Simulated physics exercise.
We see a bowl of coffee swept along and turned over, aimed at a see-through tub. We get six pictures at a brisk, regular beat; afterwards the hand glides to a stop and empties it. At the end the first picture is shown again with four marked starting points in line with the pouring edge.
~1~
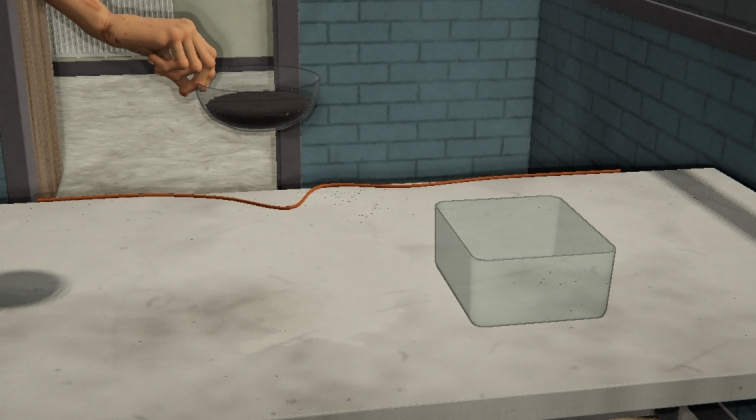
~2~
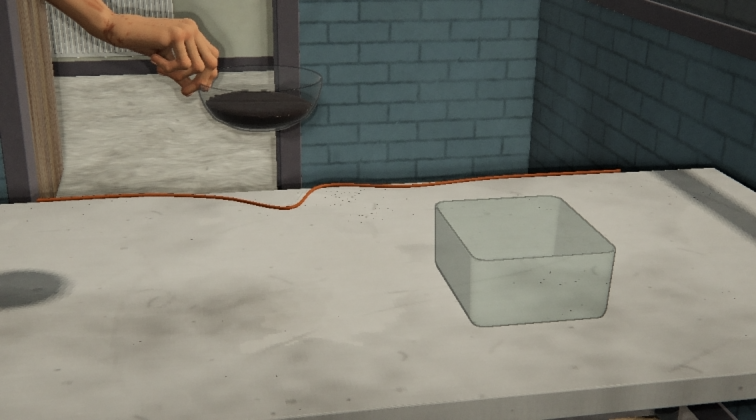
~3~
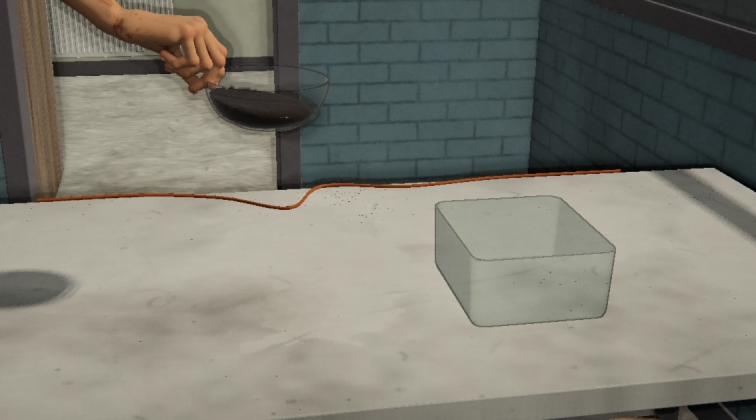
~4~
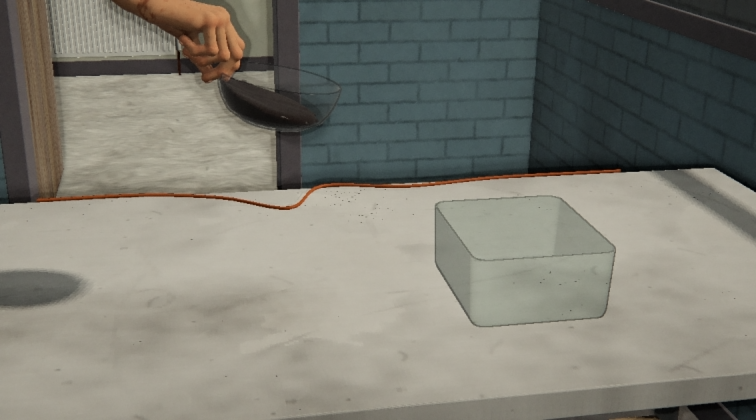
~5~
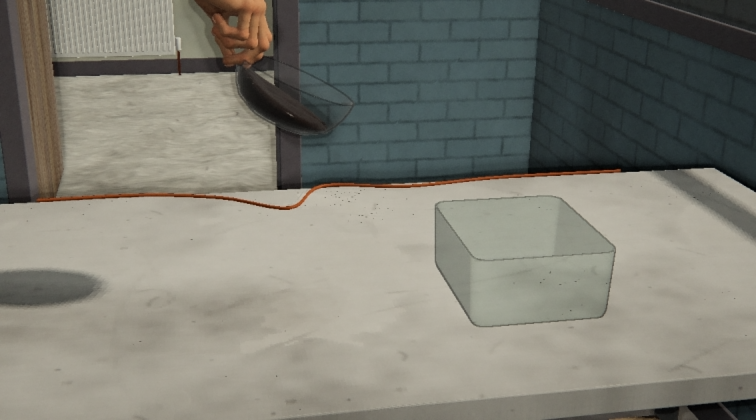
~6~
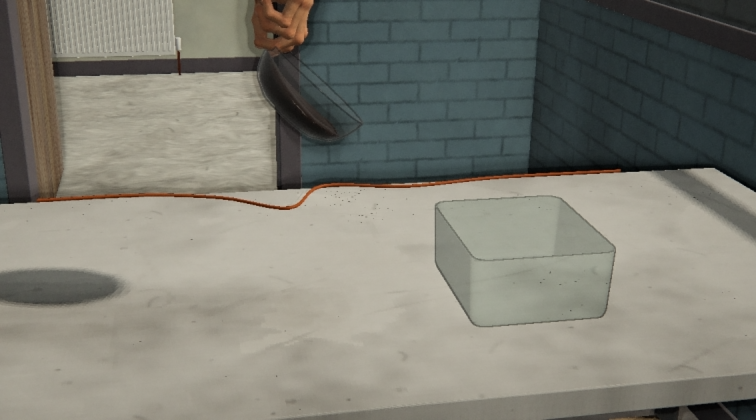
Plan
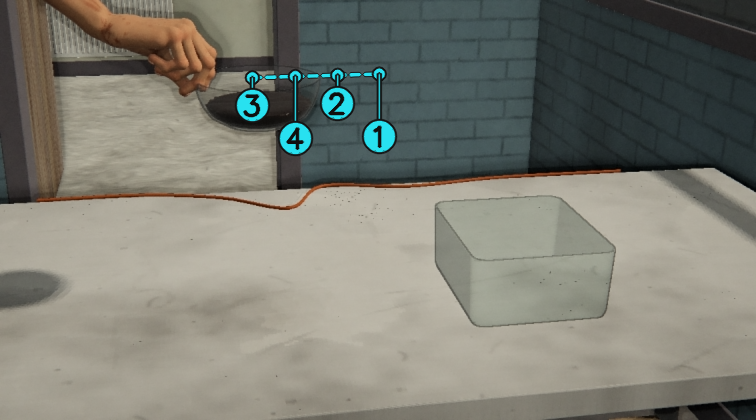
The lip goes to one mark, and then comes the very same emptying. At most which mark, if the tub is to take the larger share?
1 is the one.
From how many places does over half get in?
One of them.
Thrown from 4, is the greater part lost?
Yes.
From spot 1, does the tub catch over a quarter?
Yes, clearly.
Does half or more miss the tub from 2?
Yes, it does.
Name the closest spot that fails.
Spot 2.
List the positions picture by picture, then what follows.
Upright, lip at (317, 75); tub from (469, 325) to (605, 314); nothing has left yet.
Upright, lip at (320, 75); nothing has left yet.
Upright, lip at (327, 77); nothing has left yet.
Tipped about 10°, lip at (339, 86); nothing has left yet.
Tipped about 24°, lip at (352, 100); nothing has left yet.
Tipped about 43°, lip at (361, 119); nothing has left yet.
On the marked copy, 1 at (379, 74); 2 at (337, 75); 3 at (252, 77); 4 at (295, 76).
If 1 is chosen, about 69 % lands in the tub, 20 % falls short and 11 % goes beside or beyond.
If 2 is chosen, about 34 % lands in the tub, 60 % falls short and 6 % goes beside or beyond.
If 3 is chosen, about 0 % lands in the tub, 100 % falls short.
If 4 is chosen, about 0 % lands in the tub, 99 % falls short.
